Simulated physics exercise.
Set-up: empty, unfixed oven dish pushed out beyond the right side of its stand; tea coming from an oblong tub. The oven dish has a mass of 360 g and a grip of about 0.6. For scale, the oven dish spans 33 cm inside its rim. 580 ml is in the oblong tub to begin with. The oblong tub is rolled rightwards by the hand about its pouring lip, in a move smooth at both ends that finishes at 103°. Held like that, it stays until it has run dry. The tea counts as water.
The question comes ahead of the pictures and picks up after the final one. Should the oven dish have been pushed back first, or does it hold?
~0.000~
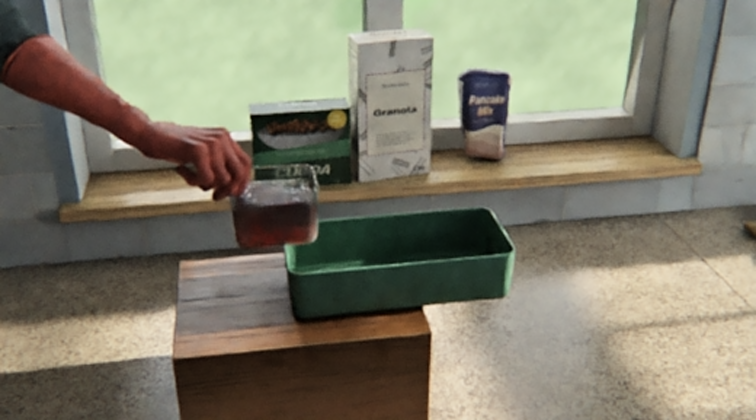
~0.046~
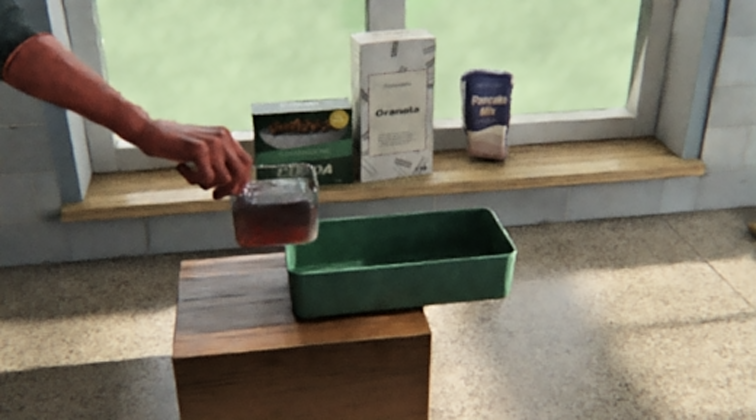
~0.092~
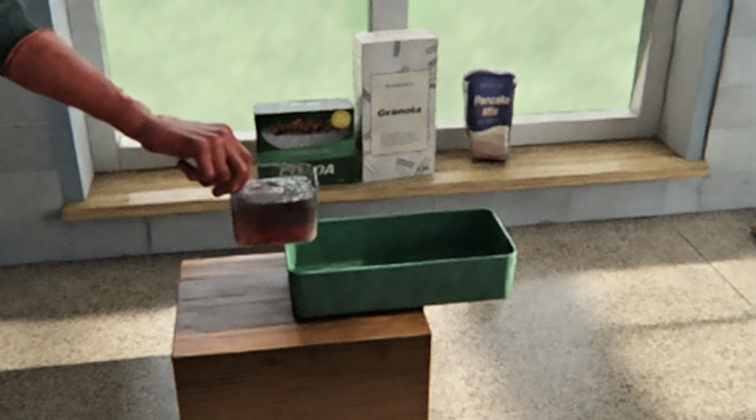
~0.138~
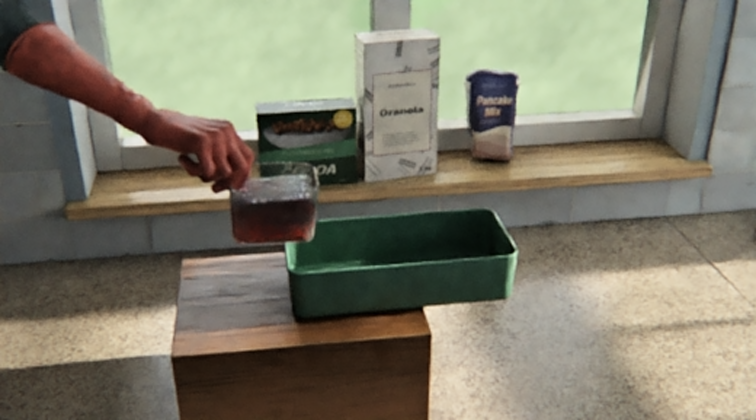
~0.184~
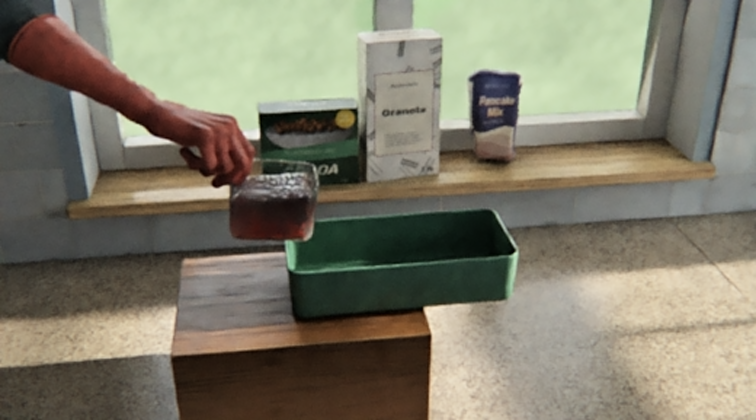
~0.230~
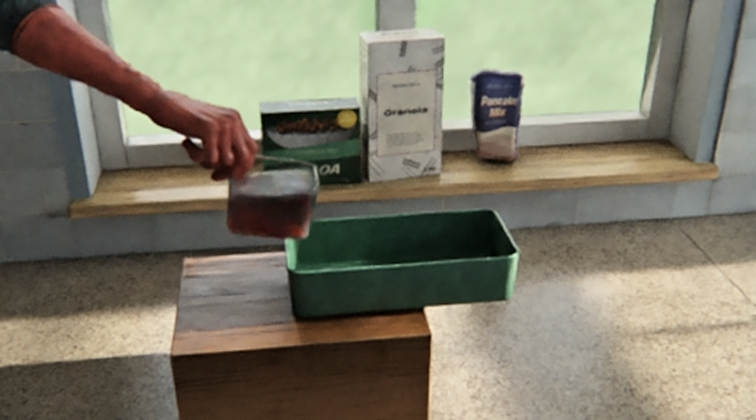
Watch this oven dish: It holds firm.
Then, 0.64 s in, the tilt is 65° and 72 per cent is still to pour; the oven dish lies level with 4 per cent in it.
Then, 0.94 s in, the tilt is 98° and 15 per cent is still to pour; the oven dish lies level with 65 per cent in it.
Then, 1.26 s in, the tilt is 103° and 1 per cent is still to pour; the oven dish lies level with 95 per cent in it.
Then, 1.60 s in, the tilt is 103° and 0 per cent is still to pour; the oven dish lies level with 98 per cent in it.
Finally, the oven dish lies level with 98 per cent in it.
